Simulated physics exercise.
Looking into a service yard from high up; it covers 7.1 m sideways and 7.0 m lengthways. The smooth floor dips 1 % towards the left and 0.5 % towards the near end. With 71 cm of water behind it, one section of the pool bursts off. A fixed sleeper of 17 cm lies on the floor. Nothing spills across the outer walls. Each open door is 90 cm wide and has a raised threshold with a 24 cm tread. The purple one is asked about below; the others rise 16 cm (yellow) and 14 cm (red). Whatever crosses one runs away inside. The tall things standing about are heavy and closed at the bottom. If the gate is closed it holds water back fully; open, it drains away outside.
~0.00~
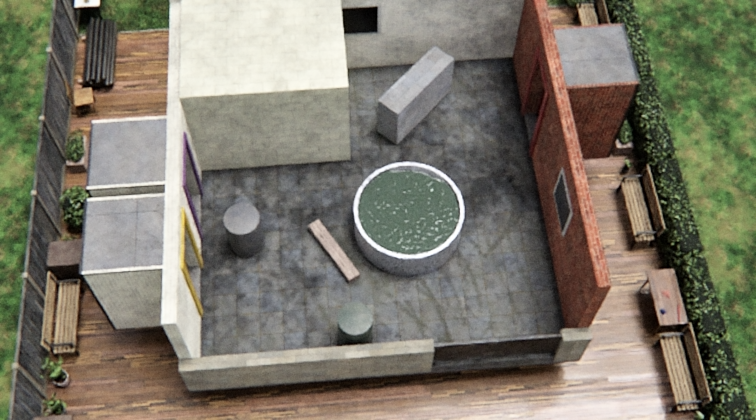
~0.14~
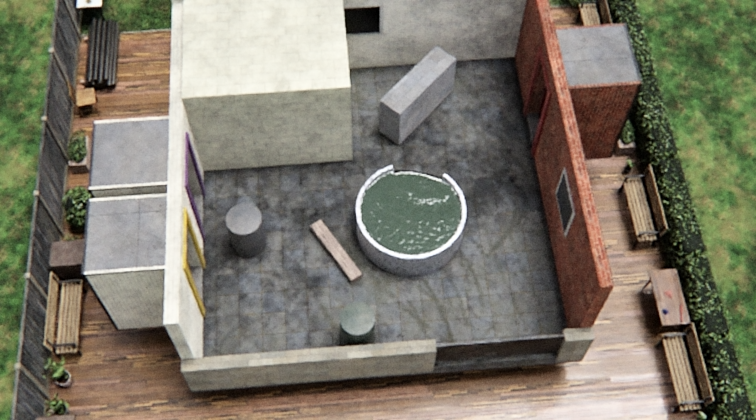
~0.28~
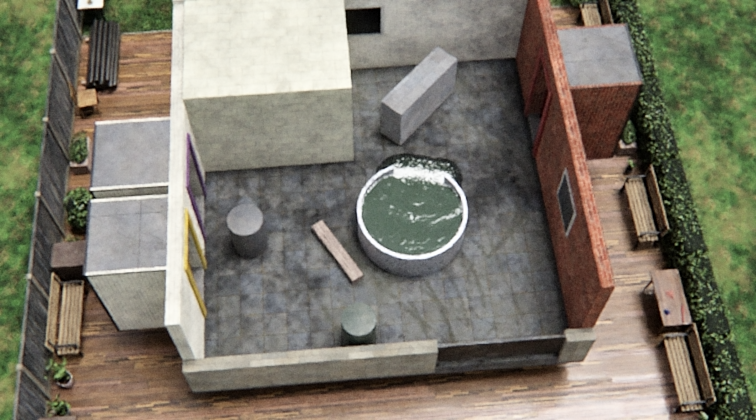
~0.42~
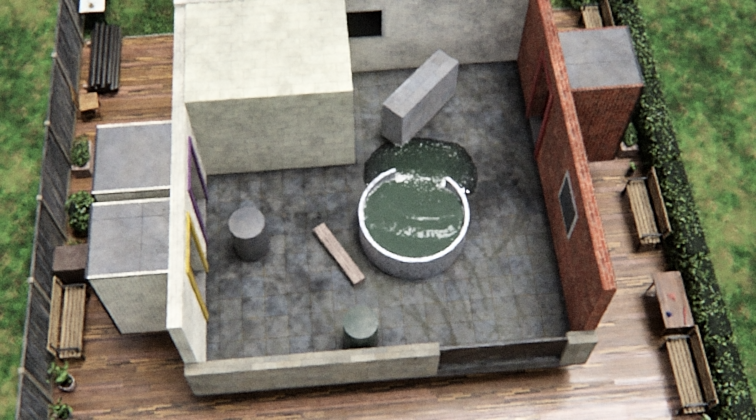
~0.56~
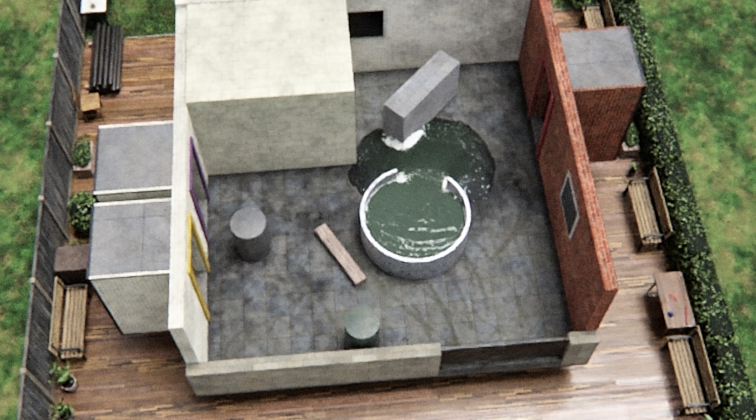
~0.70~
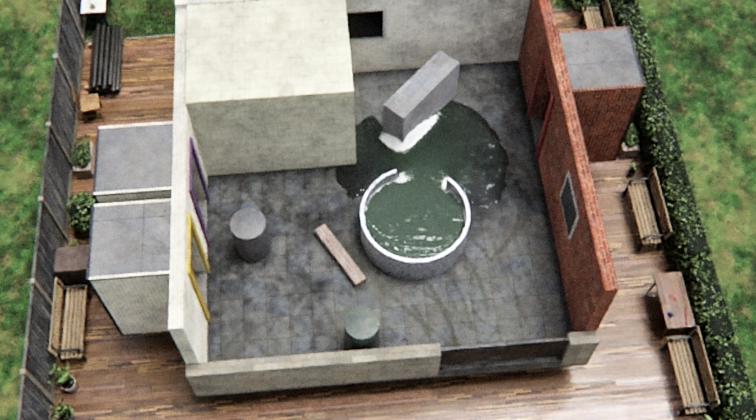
A round pool in a walled yard breaking open on its far side, green water pouring out and spreading around a grey block.
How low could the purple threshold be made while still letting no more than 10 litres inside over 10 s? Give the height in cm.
It would have to be roughly 5.5 cm high.
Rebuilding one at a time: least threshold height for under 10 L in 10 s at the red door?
About 16 cm at red.
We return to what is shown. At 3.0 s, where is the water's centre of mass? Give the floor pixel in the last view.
At about (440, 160).
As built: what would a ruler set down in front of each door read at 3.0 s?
In cm: Yellow 0, red 17, purple 0.
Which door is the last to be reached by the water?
It is the yellow one.
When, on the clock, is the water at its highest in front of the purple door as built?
At about 10.0 s.
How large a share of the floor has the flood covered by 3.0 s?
Some 30 per cent of it.
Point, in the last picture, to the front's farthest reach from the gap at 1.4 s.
At about (508, 66).
After 1.4 s water covers 25 % of the floor, deepest (41 cm) near (408, 147); it has not reached the purple door.
After 3.0 s water covers 30 % of the floor, deepest (32 cm) near (508, 66); it has not reached the purple door.
After 10.0 s water covers 85 % of the floor, deepest (15 cm) near (377, 355); 8 cm at the purple door, 0 litres in over its 11 cm threshold.
At the purple door as built, the water arrived by 7.2 s and peaked near 8 cm at 9.8 s.
Run again over the same 10 s with other heights there, 15 litres in over 5 cm, 6 litres over 6.5 cm. The limit of 10 litres is kept from about 5.5 cm up.
